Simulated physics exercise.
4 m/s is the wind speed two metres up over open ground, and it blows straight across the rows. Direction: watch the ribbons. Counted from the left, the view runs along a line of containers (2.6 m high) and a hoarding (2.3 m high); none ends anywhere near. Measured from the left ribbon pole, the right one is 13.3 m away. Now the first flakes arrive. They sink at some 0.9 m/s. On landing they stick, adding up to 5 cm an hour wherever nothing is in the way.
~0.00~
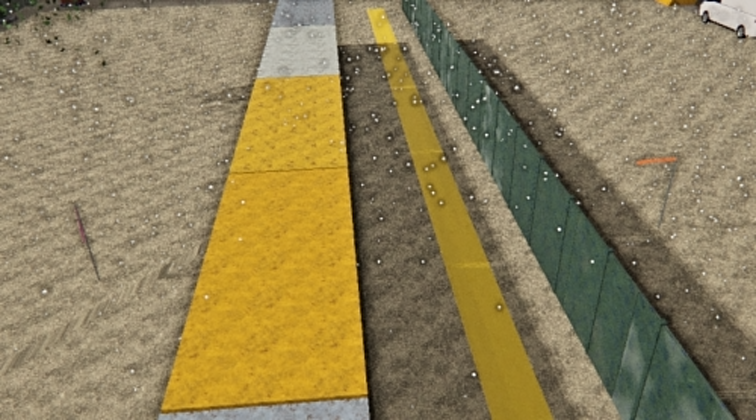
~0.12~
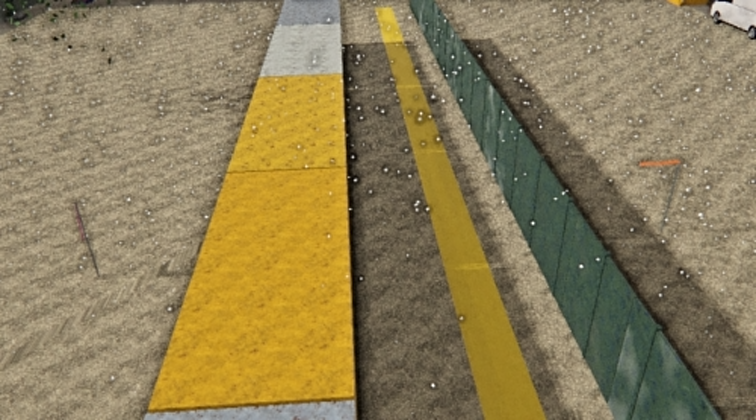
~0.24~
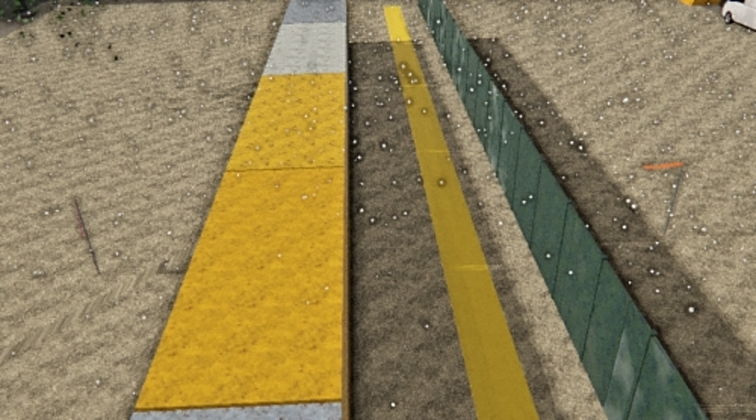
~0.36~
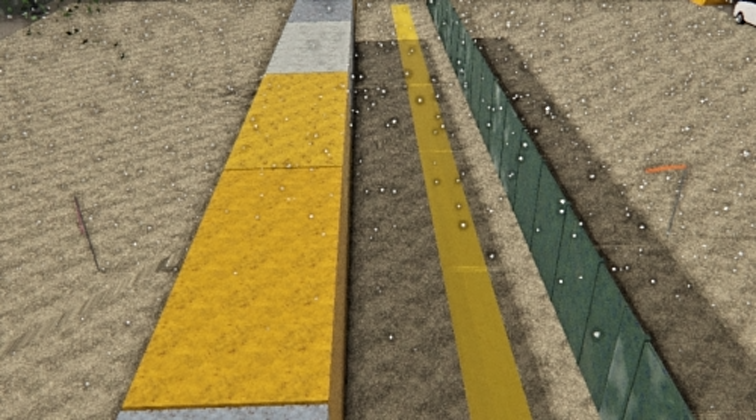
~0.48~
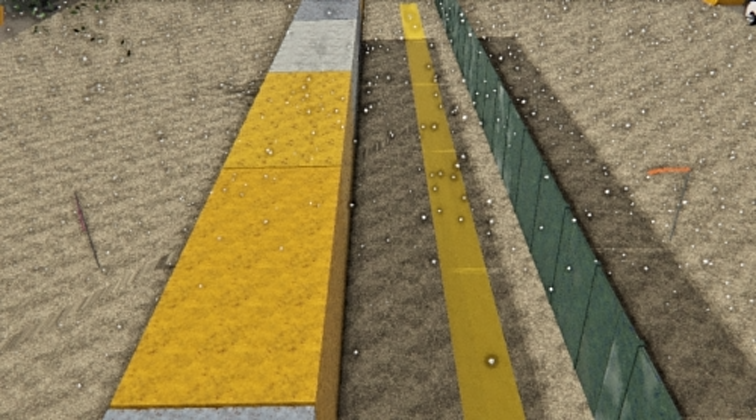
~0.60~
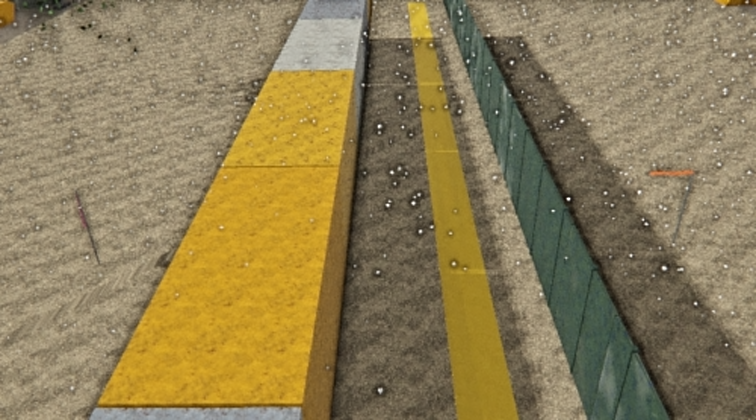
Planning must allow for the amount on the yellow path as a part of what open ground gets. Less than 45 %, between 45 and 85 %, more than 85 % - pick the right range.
The right range is under 45 %.
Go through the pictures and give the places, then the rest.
The first picture shows the left ribbon ends at (84, 243), hanging almost straight.
The second picture shows the right ribbon ends at (640, 164), leaning 85 degrees to the left and the yellow one passes (458, 240).
The third picture shows above the rows the flakes slant 85 degrees from upright, towards the left and the top of the hoarding crosses (520, 125).
The fourth picture shows the right ribbon ends at (646, 171), leaning 85 degrees to the left and the yellow one passes (445, 191).
The fifth picture shows the left ribbon ends at (84, 231), hanging almost straight and above the rows the flakes slant 85 degrees from upright, towards the left.
The sixth picture shows the right ribbon ends at (651, 174), leaning 85 degrees to the left and the top of the hoarding crosses (526, 127).
After 10 minutes open ground has 8 mm and the yellow path 1 mm.
After 30 minutes open ground has 25 mm and the yellow path 4 mm.
After 60 minutes open ground has 50 mm and the yellow path 7 mm, so the yellow path has 15 % of the open amount; the left half of it has 18 %, the right half 11 %.
